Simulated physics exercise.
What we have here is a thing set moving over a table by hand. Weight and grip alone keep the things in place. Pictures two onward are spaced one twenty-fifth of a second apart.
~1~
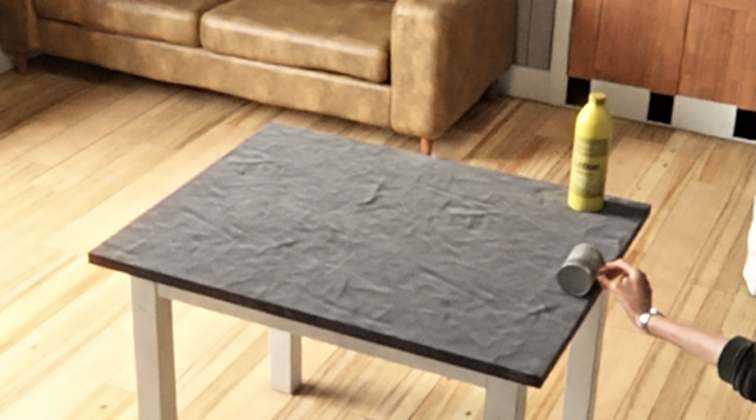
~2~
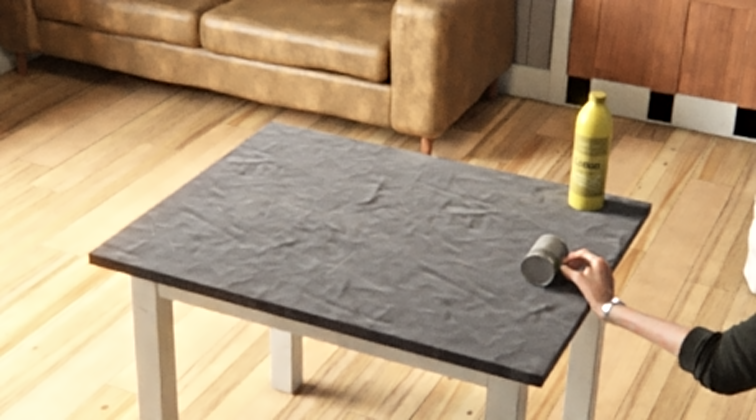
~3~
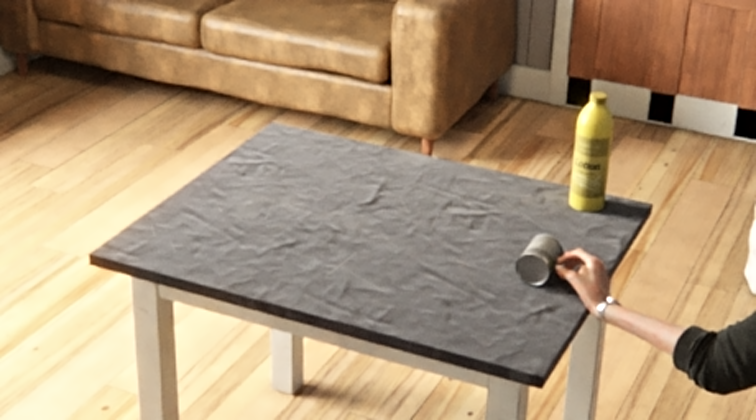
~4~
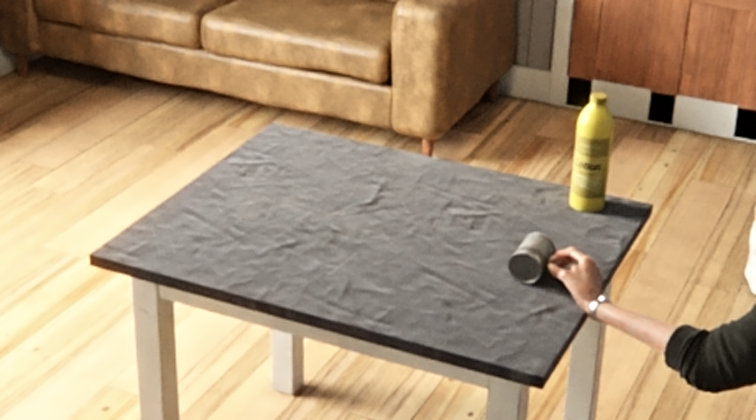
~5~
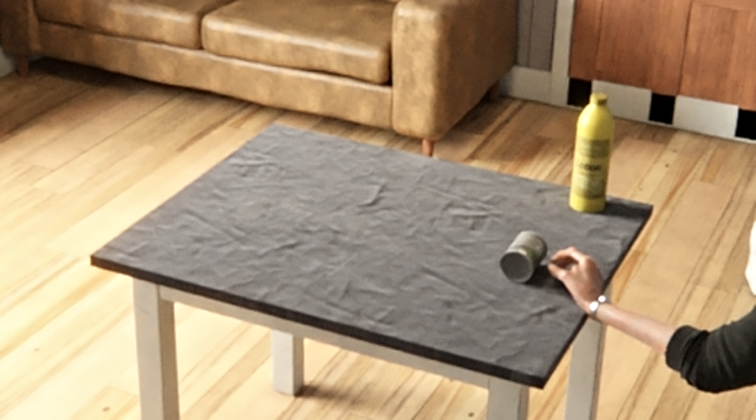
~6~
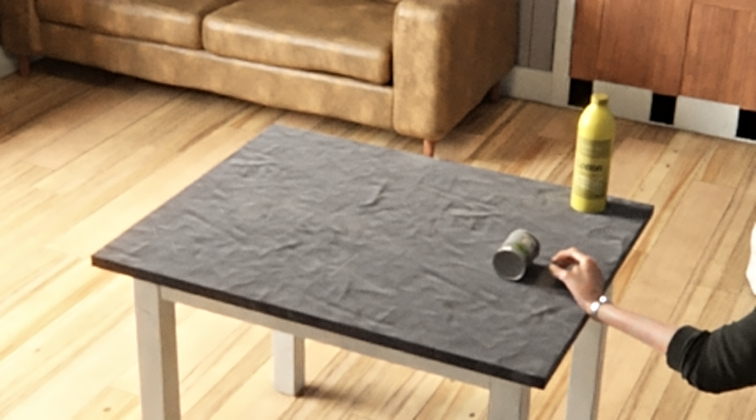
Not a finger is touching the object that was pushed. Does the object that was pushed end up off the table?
Seems to me it never makes it past the edge.
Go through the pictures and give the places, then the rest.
In the first picture, under the hand; grey tin (581, 270).
In the second picture, under the hand; grey tin (545, 260).
In the third picture, under the hand; grey tin (539, 260).
In the fourth picture, grey tin (532, 258).
In the fifth picture, grey tin (523, 257) shifted a little.
In the sixth picture, grey tin (516, 255) shifted a little.
Then, 0.10 s on from there, grey tin shifted about its own width near (498, 251).
Then, 0.30 s on from there, grey tin shifted well along near (470, 244).
Then, 0.50 s on from there, grey tin shifted well along near (453, 240).
In the end, moved from the start, grey tin. At the end, from the last picture's camera, grey tin near (448, 239).
